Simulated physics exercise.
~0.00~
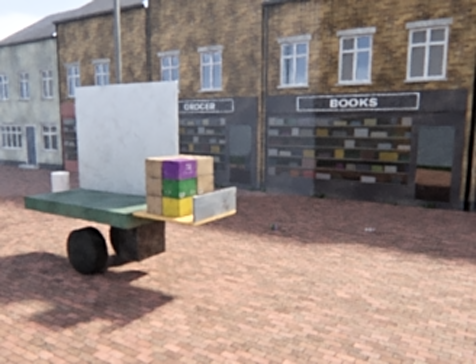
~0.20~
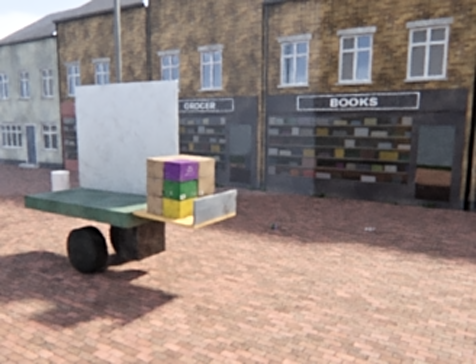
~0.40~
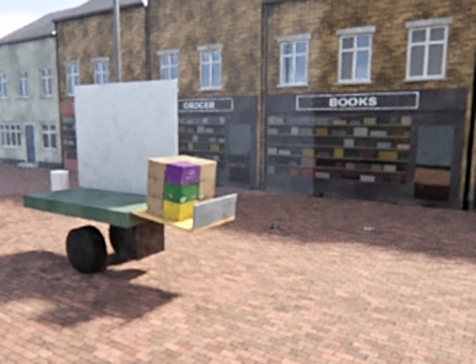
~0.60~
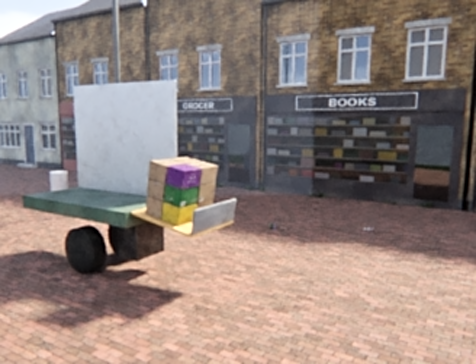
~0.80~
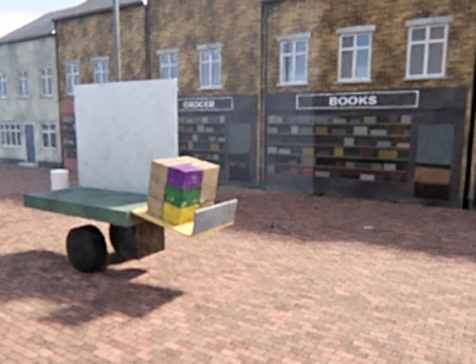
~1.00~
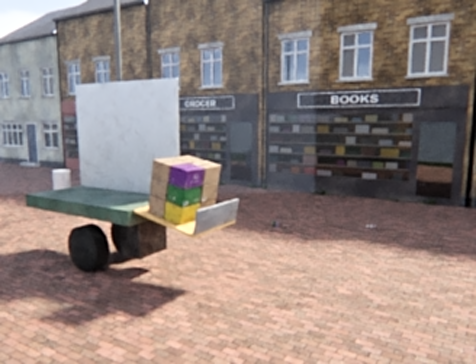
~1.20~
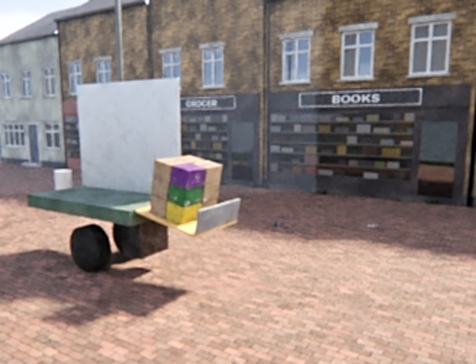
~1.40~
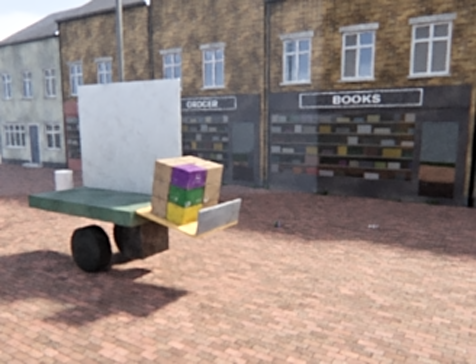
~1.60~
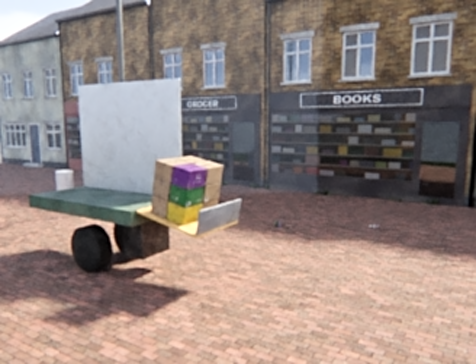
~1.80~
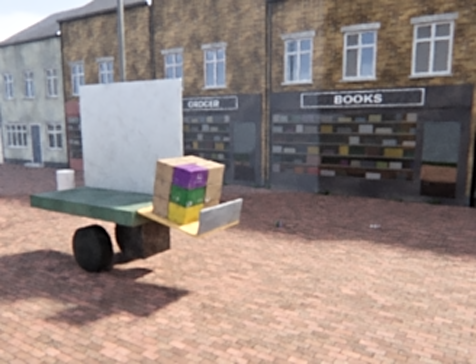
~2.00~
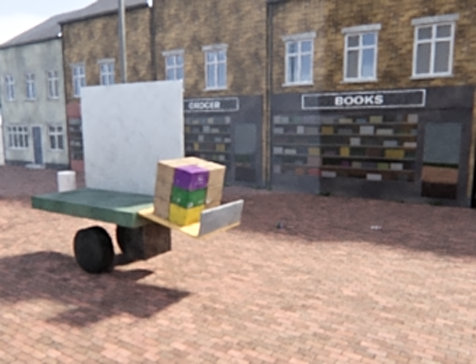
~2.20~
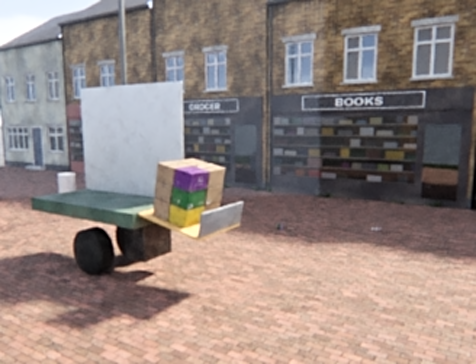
Flatbed lorry's tail lift dipping slightly under a taped stack of cartons outside a row of shops, the stack tilting but staying aboard.
